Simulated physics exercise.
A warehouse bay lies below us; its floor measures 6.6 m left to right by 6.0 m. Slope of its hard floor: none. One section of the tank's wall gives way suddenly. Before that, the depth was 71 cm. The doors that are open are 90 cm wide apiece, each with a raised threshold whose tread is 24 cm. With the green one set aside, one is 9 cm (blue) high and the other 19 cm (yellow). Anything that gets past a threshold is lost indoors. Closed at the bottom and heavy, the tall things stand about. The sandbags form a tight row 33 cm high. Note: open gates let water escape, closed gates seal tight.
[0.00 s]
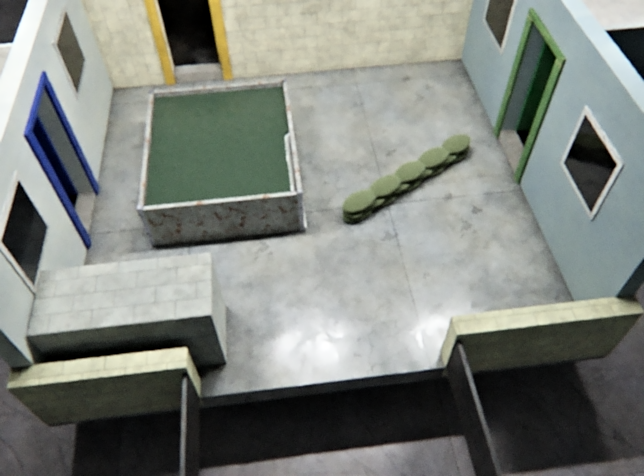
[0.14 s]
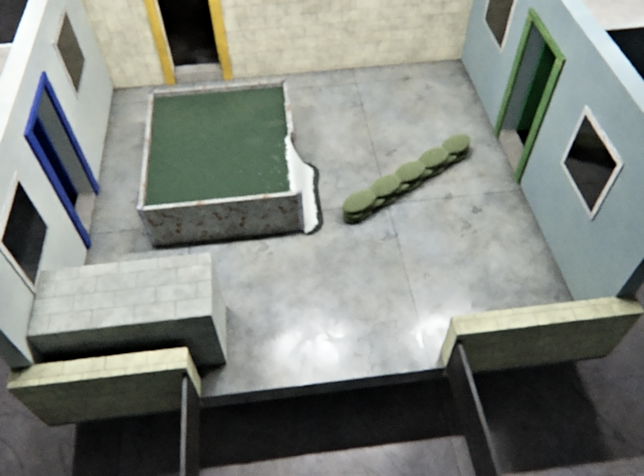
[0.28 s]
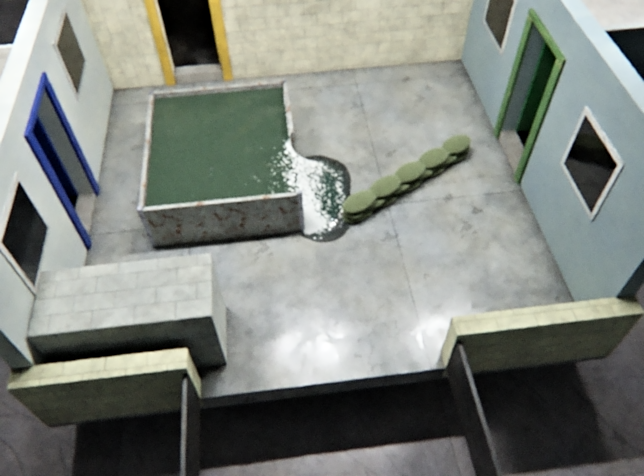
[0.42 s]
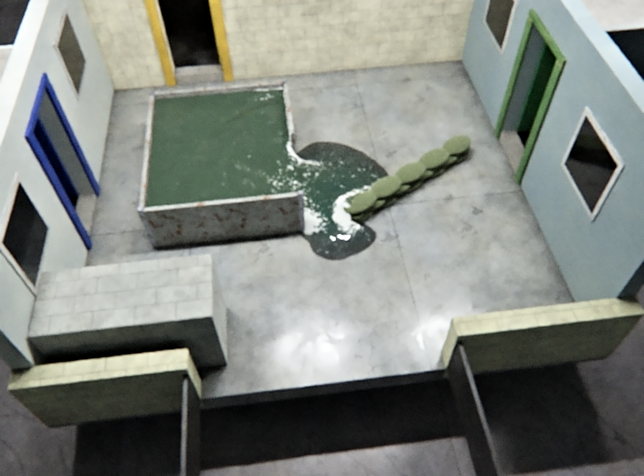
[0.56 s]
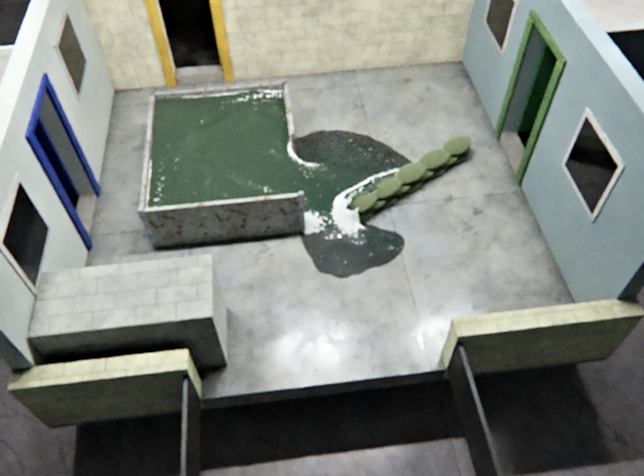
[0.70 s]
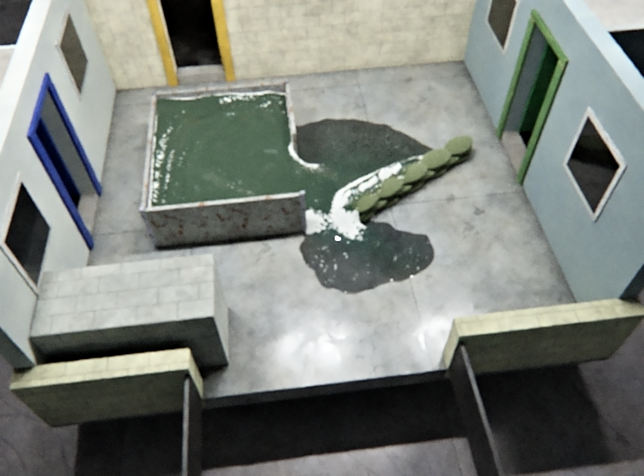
A walled warehouse bay with a grey floor is seen from above by a camera that stays still. A tank of dark green water stands left of centre behind a pale block, with a row of green rounded shapes to its right, a blue door left, yellow one behind and green one right. The tank's right side opens, and water pours out, foaming against the row and spreading around both its sides.
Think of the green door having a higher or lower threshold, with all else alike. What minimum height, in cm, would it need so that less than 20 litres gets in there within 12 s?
About 7.5 cm.
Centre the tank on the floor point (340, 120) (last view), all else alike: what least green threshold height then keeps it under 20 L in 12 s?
Some 29 cm.
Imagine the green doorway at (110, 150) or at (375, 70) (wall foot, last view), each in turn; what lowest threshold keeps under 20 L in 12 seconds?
You'd want roughly 10.0 cm there first, then roughly 19 cm.
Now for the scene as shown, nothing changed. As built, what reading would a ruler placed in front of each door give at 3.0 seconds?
Blue door 0 cm, yellow door 0 cm, green door 6 cm.
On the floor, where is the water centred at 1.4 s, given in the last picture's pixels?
My guess is close to (275, 179).
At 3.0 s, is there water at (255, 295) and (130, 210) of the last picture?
Taking the two points in the order asked, the first is spared and the second is spared.
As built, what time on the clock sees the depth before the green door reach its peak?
Roughly 5.0 s.
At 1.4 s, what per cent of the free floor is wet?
I'd say near 30 percent is wet.
After 1.4 s water covers 30 % of the floor, deepest (52 cm) near (346, 208); it has not reached the green door.
After 3.0 s water covers 50 % of the floor, deepest (40 cm) near (450, 62); 6 cm at the green door, 0 litres in over its 18 cm threshold.
After 12.0 s water covers 95 % of the floor, deepest (12 cm) near (93, 317); 7 cm at the green door, 0 litres in over its 18 cm threshold.
At the green door as built, the water arrived by 2.0 s and peaked near 10 cm at 5.2 s.
With a threshold of 6.5 cm, 32 litres would have come in within the 12 s; with 8.5 cm, 12 litres. So under 20 litres takes about 7.5 cm.
